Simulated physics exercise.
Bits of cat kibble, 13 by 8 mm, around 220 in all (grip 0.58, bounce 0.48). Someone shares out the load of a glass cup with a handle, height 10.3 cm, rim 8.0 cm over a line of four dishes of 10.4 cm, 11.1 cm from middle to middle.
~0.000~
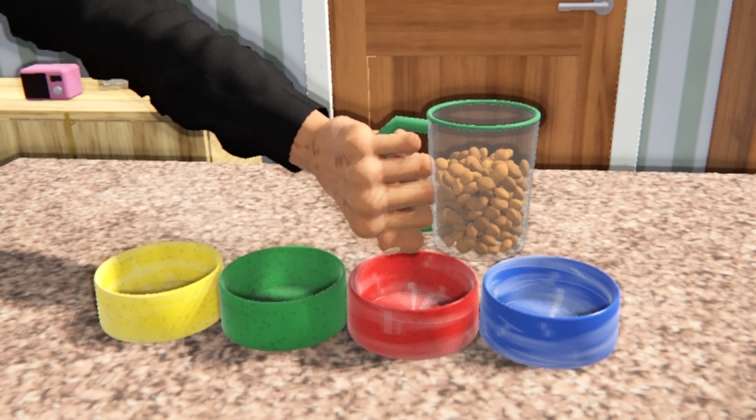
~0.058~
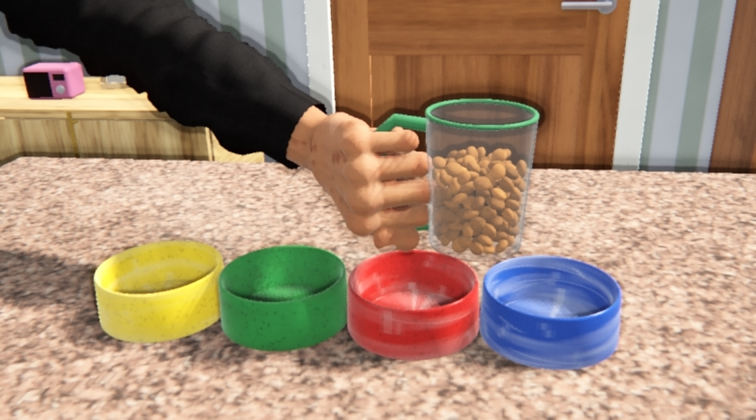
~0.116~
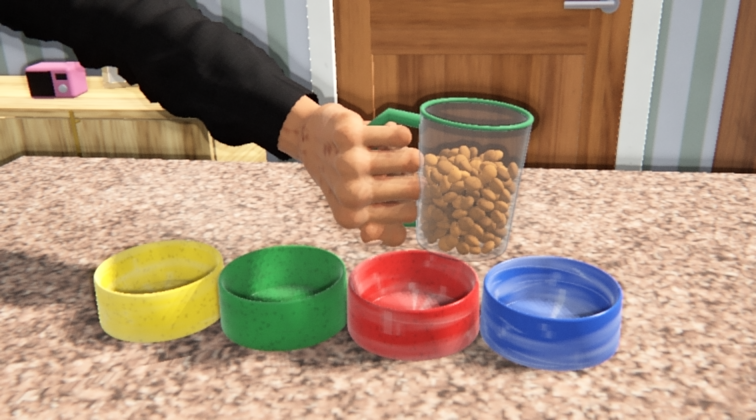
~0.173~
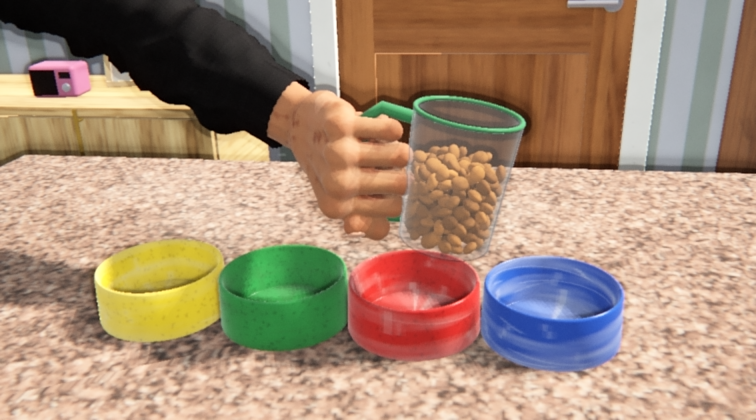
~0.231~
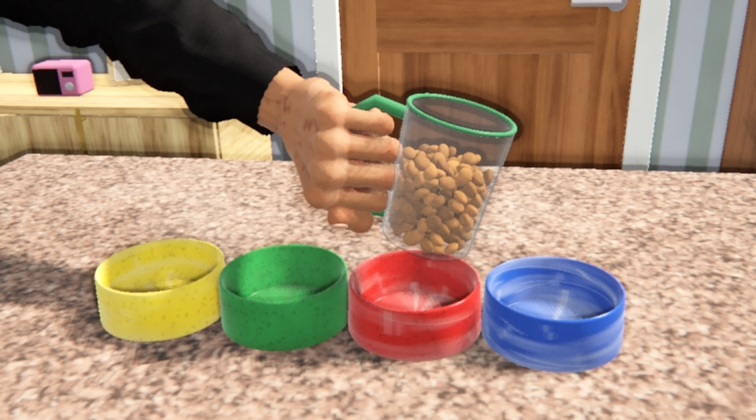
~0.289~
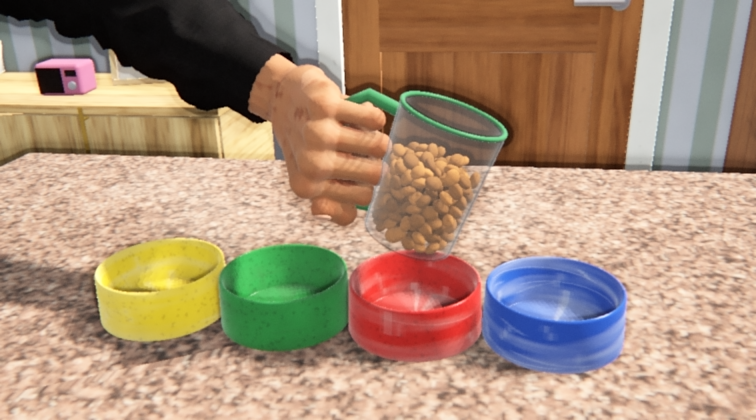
A hand shifts a clear cup of brown kibble slightly left, tilting it rightward behind colored dishes.
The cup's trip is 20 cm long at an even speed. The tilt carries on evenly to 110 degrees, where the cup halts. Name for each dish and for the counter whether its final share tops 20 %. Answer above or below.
Red dish: Below; blue dish: Below; green dish: Above; yellow dish: Below; on the counter: Below.
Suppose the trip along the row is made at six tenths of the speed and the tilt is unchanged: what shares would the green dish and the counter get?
Green 50; counter 0.
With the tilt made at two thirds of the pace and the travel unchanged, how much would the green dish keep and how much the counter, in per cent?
Green 90; counter 0.
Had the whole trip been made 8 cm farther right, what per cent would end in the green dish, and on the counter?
Then: Green 0, counter 0.
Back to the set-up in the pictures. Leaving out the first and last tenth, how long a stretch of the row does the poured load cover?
Roughly 6 cm.
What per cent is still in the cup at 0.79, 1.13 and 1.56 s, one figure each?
In turn: 100, 100, 75.
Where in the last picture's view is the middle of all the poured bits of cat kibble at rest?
Near (300, 294).
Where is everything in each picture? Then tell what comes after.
The first frame shows cup at (481, 180), tilt 0 degrees, lip at (538, 115), moved 0.0 cm; middle of the pieces at (472, 204); blue dish at (550, 285); red dish at (413, 279); green dish at (283, 273); yellow dish at (160, 267).
The second frame shows cup at (478, 180), tilt 1 degrees, lip at (537, 115), moved 0.2 cm; middle of the pieces at (469, 203).
The third frame shows cup at (468, 179), tilt 5 degrees, lip at (531, 119), moved 1.0 cm; middle of the pieces at (458, 202).
The fourth frame shows cup at (456, 179), tilt 10 degrees, lip at (523, 123), moved 2.0 cm; middle of the pieces at (443, 201).
The fifth frame shows cup at (443, 178), tilt 15 degrees, lip at (515, 129), moved 3.0 cm; middle of the pieces at (429, 199).
The sixth frame shows cup at (430, 178), tilt 20 degrees, lip at (505, 135), moved 4.1 cm; middle of the pieces at (430, 198); blue dish at (555, 287); red dish at (415, 279); green dish at (283, 272); yellow dish at (161, 265). The cup turns about 85 degrees a second and travels 18 cm a second.
After 0.79 s, tilt 62 degrees; cup holds 100 %.
After 1.13 s, tilt 91 degrees; cup holds 100 %.
After 1.56 s, tilt 110 degrees; cup holds 75 %, green 25 %.
In the end, at 3.6 s, red 0 %, blue 0 %, green 85 %, yellow 0 %, counter 0 %, cup 10 %.
